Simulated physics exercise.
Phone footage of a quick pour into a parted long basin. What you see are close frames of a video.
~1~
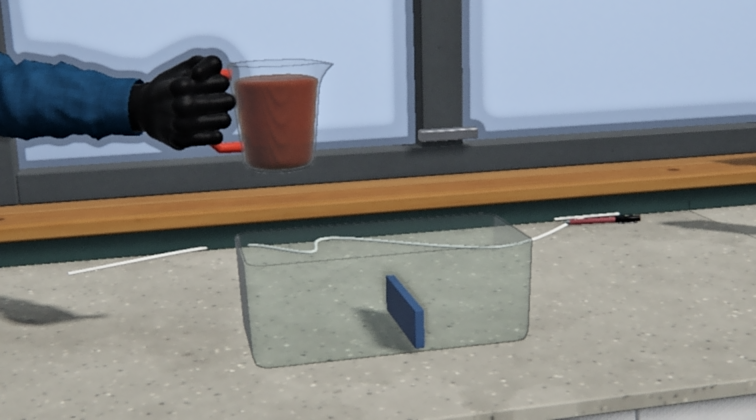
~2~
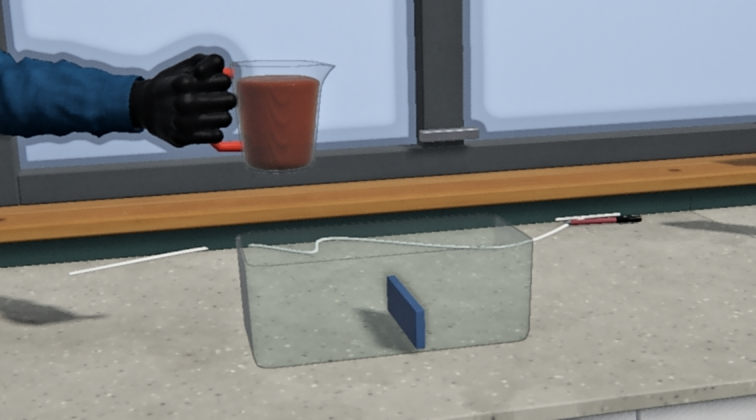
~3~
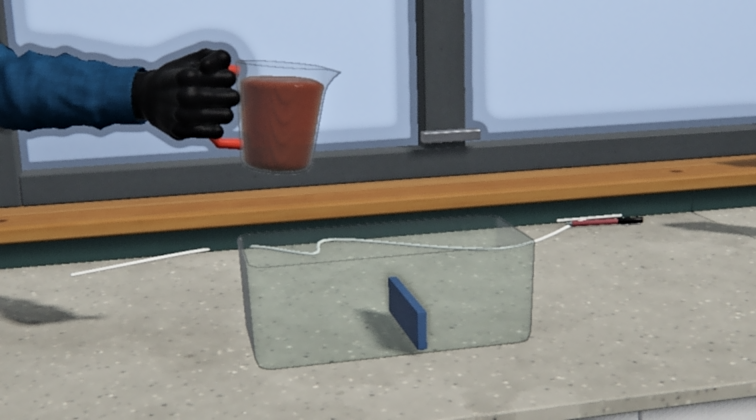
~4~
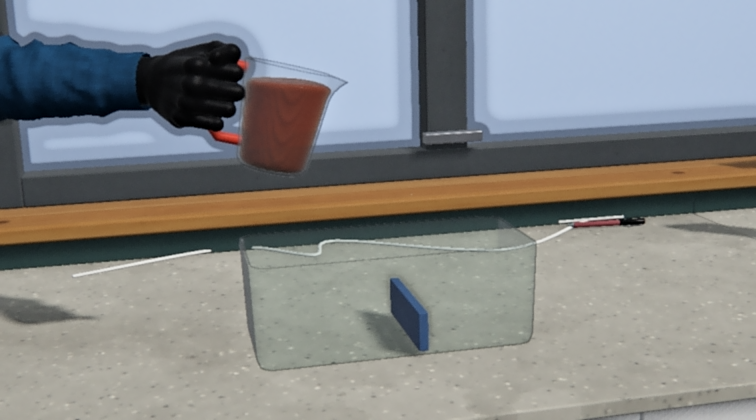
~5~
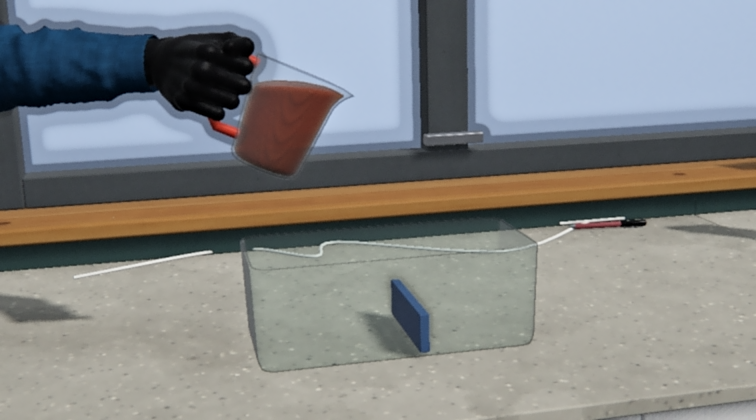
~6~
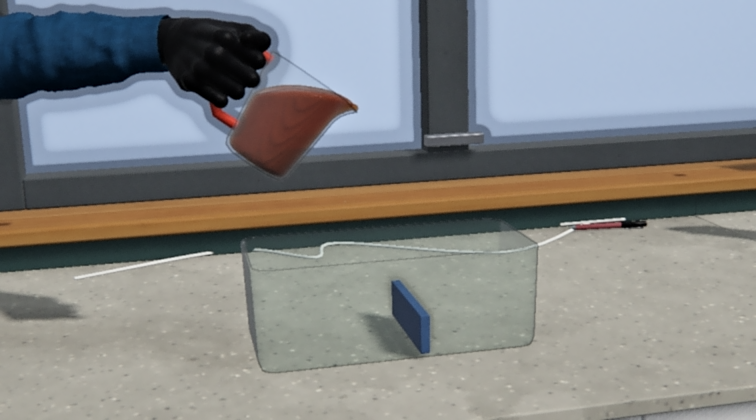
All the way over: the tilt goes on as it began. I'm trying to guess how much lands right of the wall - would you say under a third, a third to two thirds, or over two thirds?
I would say under a third.
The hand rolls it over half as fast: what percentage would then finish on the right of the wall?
Roughly 40 %.
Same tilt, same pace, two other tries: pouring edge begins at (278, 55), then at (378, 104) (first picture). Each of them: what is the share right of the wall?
5 and 70 per cent.
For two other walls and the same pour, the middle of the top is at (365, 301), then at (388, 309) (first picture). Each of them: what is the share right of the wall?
First try close to 90 percent, second try close to 50 percent.
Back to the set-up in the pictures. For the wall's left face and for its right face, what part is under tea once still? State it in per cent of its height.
30 % left, 10 % right.
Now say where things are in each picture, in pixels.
In the first picture, tilt 0°; pouring edge (333, 62); surface from (232, 81) to (318, 77); the long basin's rim runs from (240, 251) to (513, 228); the wall's top is at (404, 293).
In the second picture, tilt 2°; pouring edge (336, 65); surface from (234, 80) to (320, 78).
In the third picture, tilt 7°; pouring edge (341, 71); surface from (239, 79) to (323, 82).
In the fourth picture, tilt 14°; pouring edge (348, 81); surface from (245, 81) to (332, 85).
In the fifth picture, tilt 25°; pouring edge (354, 95); surface from (249, 93) to (341, 90).
In the sixth picture, tilt 37°; pouring edge (358, 111); surface from (243, 109) to (349, 99); 1 per cent is over the edge.
A moment on, the measuring jug is tipped right over and 44 per cent is still to pour, 10 is left of the wall and 15 right of it.
Next, the measuring jug is tipped right over and 5 per cent is still to pour, 63 is left of the wall and 21 right of it.
Then the measuring jug is tipped right over and 0 per cent is still to pour, 73 is left of the wall and 22 right of it.
Later the measuring jug is tipped right over and 0 per cent is still to pour, 74 is left of the wall and 23 right of it.
Finally, 74 per cent lies left of the wall, 23 right of it and 4 outside.
